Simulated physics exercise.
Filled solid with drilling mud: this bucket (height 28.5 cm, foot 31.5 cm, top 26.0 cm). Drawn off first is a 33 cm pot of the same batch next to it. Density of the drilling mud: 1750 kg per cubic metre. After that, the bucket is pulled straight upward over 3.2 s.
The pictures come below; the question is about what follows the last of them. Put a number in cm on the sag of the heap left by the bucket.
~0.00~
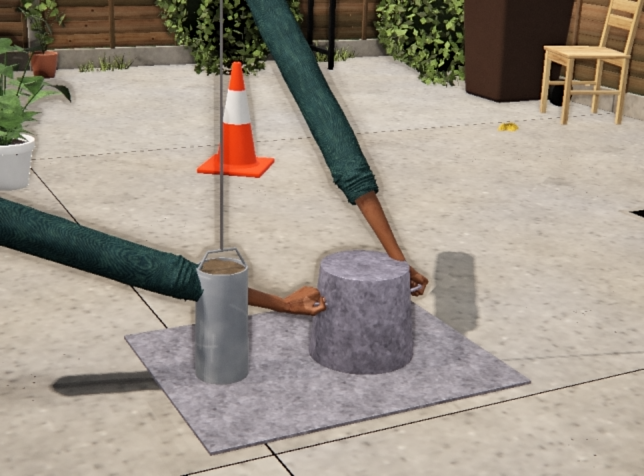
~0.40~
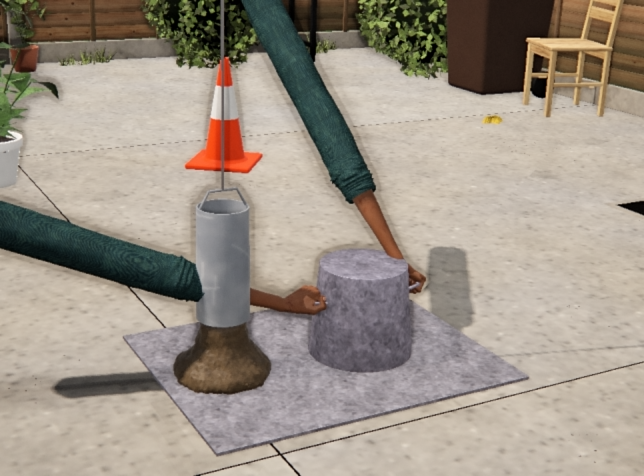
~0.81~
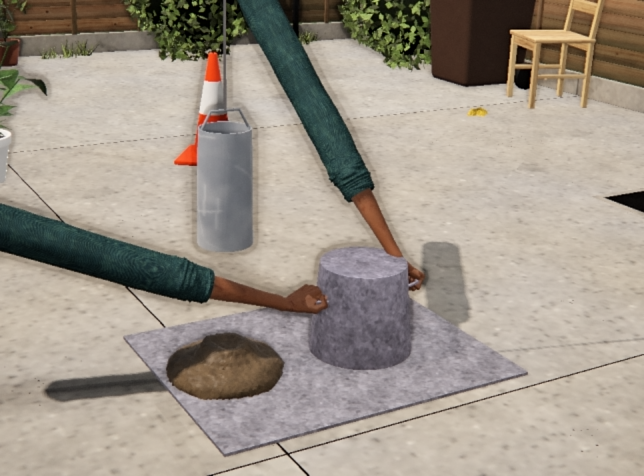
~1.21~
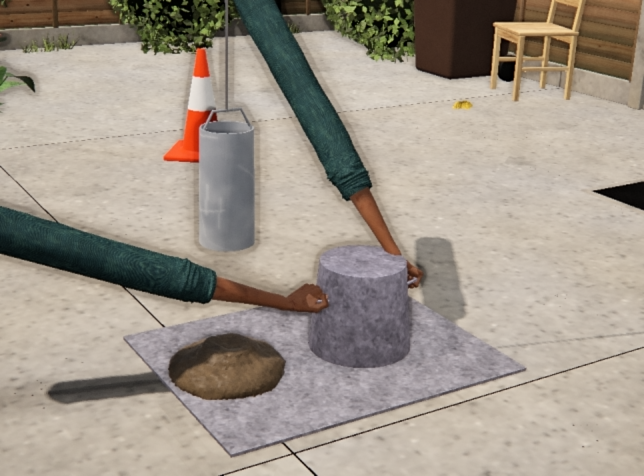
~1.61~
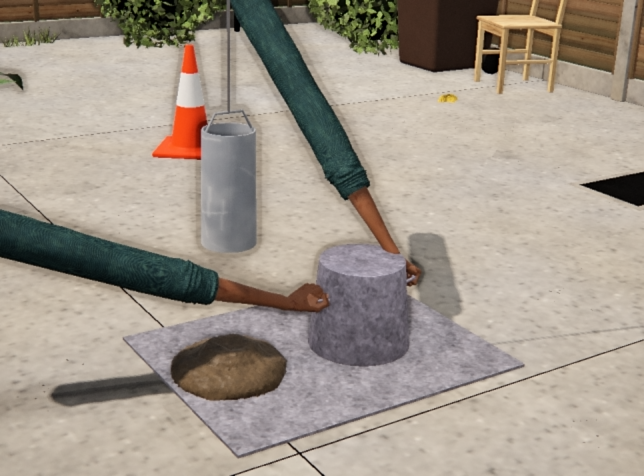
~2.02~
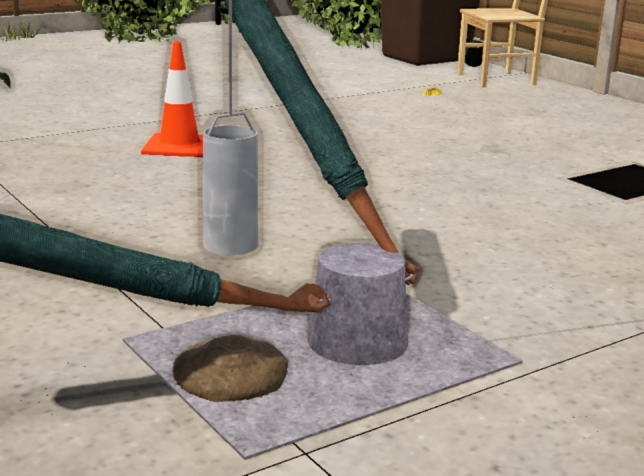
Estimate: Around 14 cm.
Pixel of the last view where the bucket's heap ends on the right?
Around (443, 346).
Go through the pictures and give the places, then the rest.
The first frame shows middle of the pot's mouth at (222, 267), still down; middle of the bucket's top at (365, 266), not yet moved.
The second frame shows middle of the pot's mouth at (223, 207), raised 18 cm; the heap from the pot 17 cm high and 28 cm wide, top at (223, 320); middle of the bucket's top at (364, 264), not yet moved.
The third frame shows middle of the pot's mouth at (225, 129), raised 41 cm; the heap from the pot 9.7 cm high and 34 cm wide, top at (226, 344); middle of the bucket's top at (364, 263), not yet moved.
The fourth frame shows middle of the pot's mouth at (227, 128), raised 41 cm; the heap from the pot 9.7 cm high and 34 cm wide, top at (228, 344); middle of the bucket's top at (363, 261), not yet moved.
The fifth frame shows middle of the pot's mouth at (229, 130), raised 41 cm; the heap from the pot 9.7 cm high and 34 cm wide, top at (229, 344); middle of the bucket's top at (363, 260), not yet moved.
The sixth frame shows middle of the pot's mouth at (231, 133), raised 41 cm; the heap from the pot 9.7 cm high and 34 cm wide, top at (231, 345); middle of the bucket's top at (362, 260), not yet moved.
By 2.8 s, the bucket is up 6.4 cm; the drilling mud has come down 5.8 cm to 23 cm and is 43 cm wide.
By 3.6 s, the bucket is up 18 cm; the drilling mud has come down 14 cm to 15 cm and is 55 cm wide.
By 4.4 s, the bucket is up 29 cm; the drilling mud has come down 14 cm to 15 cm and is 55 cm wide.
By 5.4 s, the bucket is clear; the drilling mud has come down 14 cm to 15 cm and is 55 cm wide.
By 5.9 s, at rest, the bucket is clear; the drilling mud has come down 14 cm to 15 cm and is 55 cm wide.
